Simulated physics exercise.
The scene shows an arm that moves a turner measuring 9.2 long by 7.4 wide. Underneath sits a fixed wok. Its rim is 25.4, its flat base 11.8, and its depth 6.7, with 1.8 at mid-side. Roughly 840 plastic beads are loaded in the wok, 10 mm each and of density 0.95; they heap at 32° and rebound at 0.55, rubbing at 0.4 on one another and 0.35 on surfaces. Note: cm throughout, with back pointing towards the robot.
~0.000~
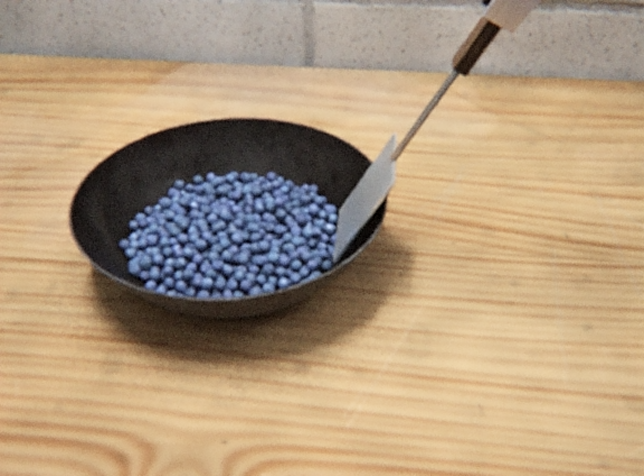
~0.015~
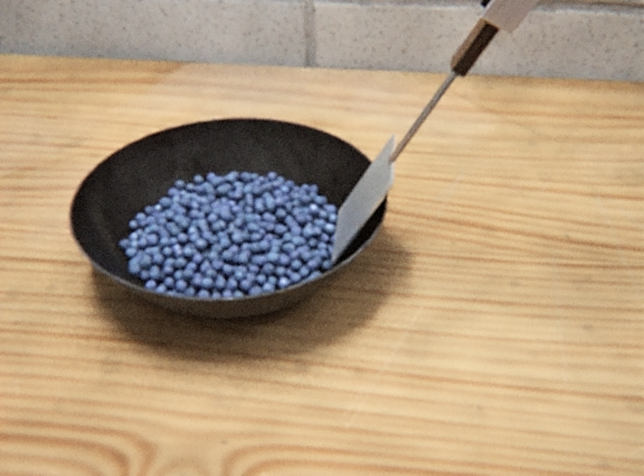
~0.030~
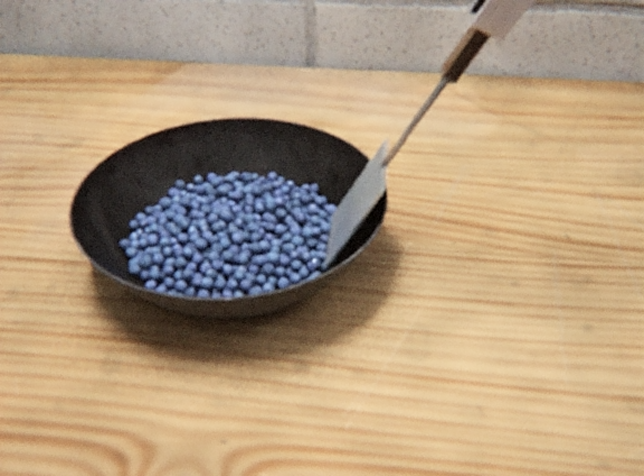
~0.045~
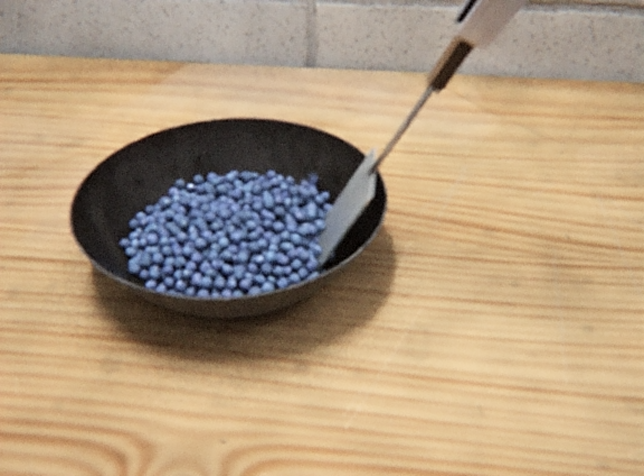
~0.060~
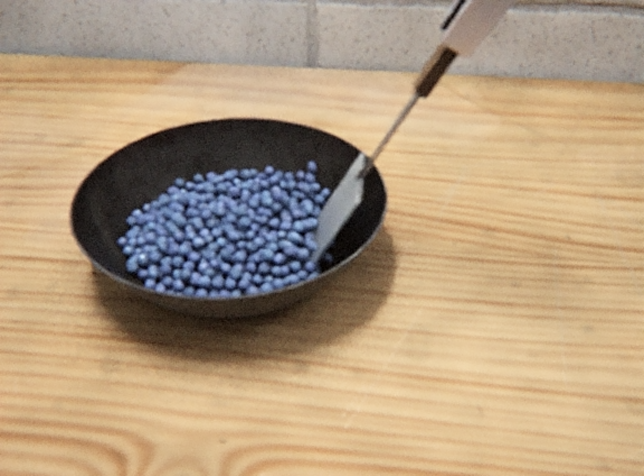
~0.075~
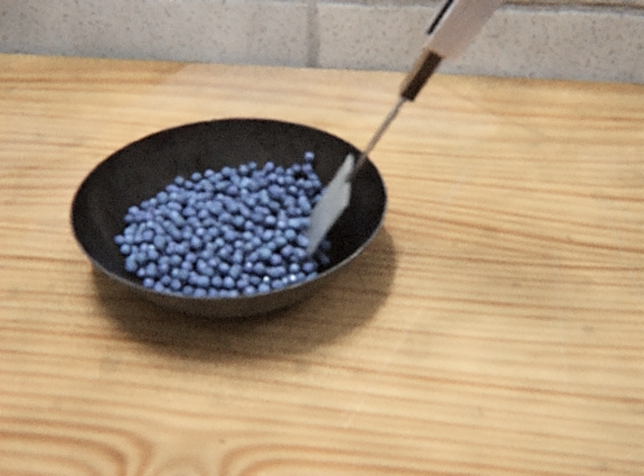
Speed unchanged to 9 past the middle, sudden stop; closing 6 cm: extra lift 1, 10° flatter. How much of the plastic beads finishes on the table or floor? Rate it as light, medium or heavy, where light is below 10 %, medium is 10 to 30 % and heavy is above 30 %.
Rating: Medium.
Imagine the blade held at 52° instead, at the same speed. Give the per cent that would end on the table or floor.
In that case some 20 per cent.
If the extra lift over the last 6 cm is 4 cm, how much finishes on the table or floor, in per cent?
You'd expect near 25 percent of it there.
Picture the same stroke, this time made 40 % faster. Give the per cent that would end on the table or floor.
It would be near 35 per cent.
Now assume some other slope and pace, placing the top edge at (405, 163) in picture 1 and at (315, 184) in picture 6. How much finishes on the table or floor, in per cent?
Some 40 percent ends up on the table or floor.
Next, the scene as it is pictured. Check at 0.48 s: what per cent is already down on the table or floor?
Share at that moment: About 10 %.
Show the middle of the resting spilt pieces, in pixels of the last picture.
I'd point to somewhere close to (9, 240).
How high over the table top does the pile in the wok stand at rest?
About 7.5 cm.
After 0.16 s, sloping 62°, highest piece 6 above the table; 842 in the wok.
After 0.24 s, sloping 59°, highest piece 7 above the table; 842 in the wok.
After 0.48 s, sloping 52°, highest piece 8 above the table; 662 in the wok, 102 on the table or floor, 78 on the blade or in flight.
After 1.53 s, sloping 52°, highest piece 7 above the table; 658 in the wok, 184 on the table or floor.
In the end, 658 in the wok, 184 on the table or floor. That is 22 % on the table or floor.
